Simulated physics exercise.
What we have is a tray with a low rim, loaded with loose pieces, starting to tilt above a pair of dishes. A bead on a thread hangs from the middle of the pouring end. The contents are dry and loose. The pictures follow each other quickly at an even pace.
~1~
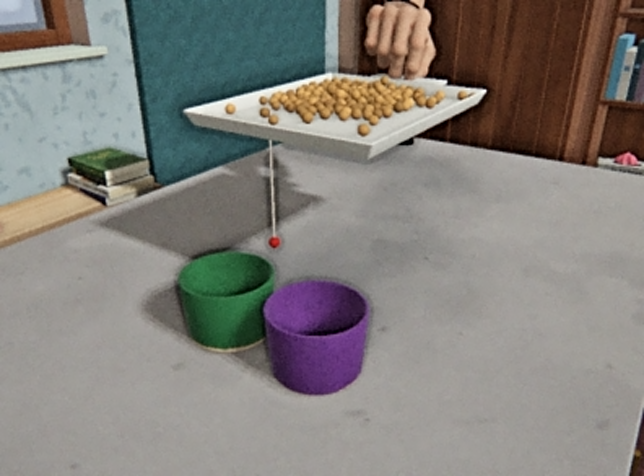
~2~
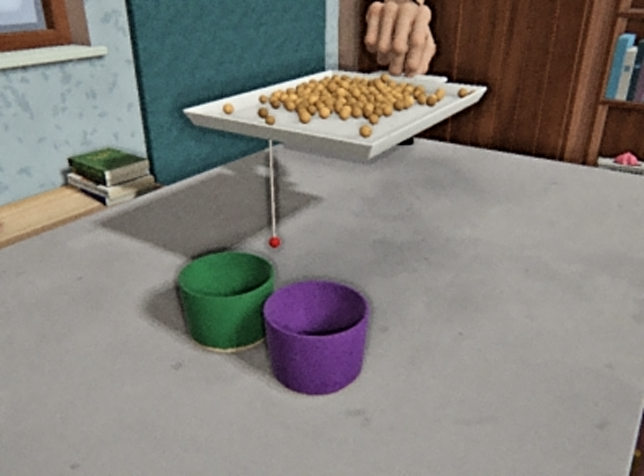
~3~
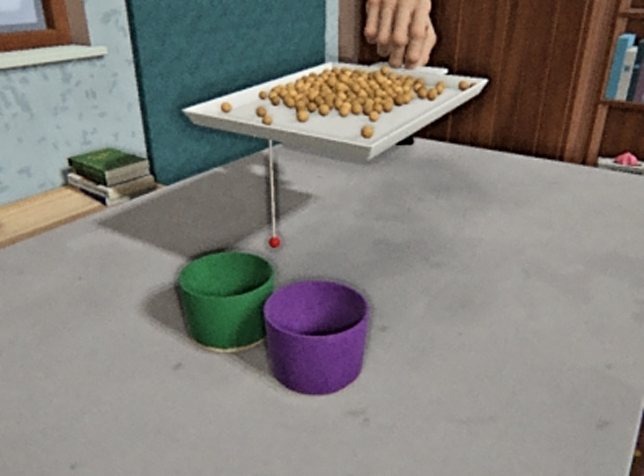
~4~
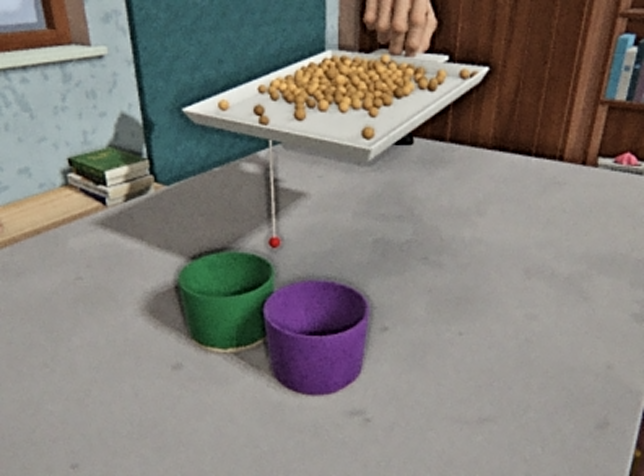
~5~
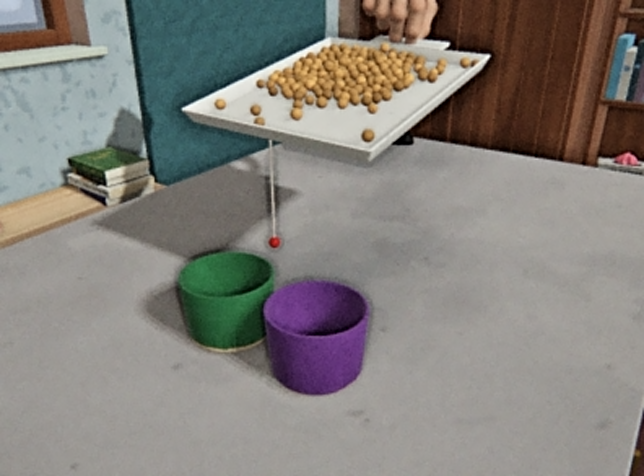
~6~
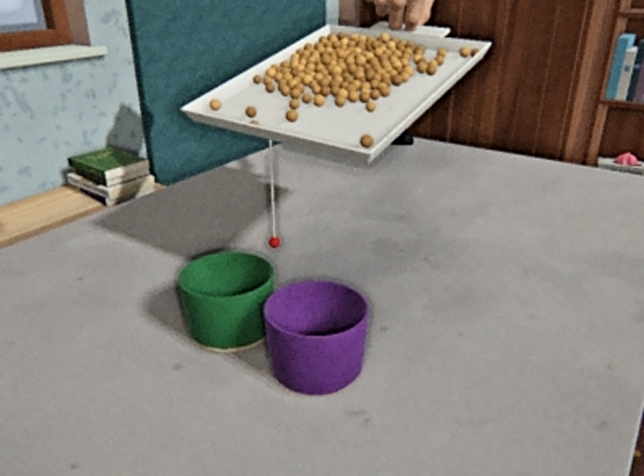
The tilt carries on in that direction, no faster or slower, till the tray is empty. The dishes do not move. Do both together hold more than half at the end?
They take over half between them.
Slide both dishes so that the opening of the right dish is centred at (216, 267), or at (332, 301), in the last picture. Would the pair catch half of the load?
First less than half, then more than half.
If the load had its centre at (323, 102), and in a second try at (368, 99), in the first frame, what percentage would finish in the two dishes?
About 80 and 80 per cent.
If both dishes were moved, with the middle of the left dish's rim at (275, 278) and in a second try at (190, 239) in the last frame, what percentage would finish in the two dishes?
About 60 and 20 per cent.
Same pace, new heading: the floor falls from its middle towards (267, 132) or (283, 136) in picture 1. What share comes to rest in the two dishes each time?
First some 50, then 60 per cent.
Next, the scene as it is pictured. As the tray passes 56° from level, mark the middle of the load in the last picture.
At about (292, 273).
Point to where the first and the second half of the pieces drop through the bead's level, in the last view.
Early half (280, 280), late half (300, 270).
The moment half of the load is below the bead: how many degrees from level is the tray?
At some 55 degrees.
Just after the last frame, tray tipped steeply; roughly a third on the tray; roughly a quarter in the right dish; roughly a quarter in the left dish; about a tenth outside both; about a tenth in the air.
A moment on, tray tipped right over; roughly half in the right dish; roughly a third in the left dish; roughly a quarter outside both; just a few in the air.
Further on, tray tipped past a quarter turn; roughly half in the right dish; roughly a third in the left dish; roughly a quarter outside both.
When it is over, tray tipped past a quarter turn; roughly half in the right dish; roughly a third in the left dish; roughly a quarter outside both.
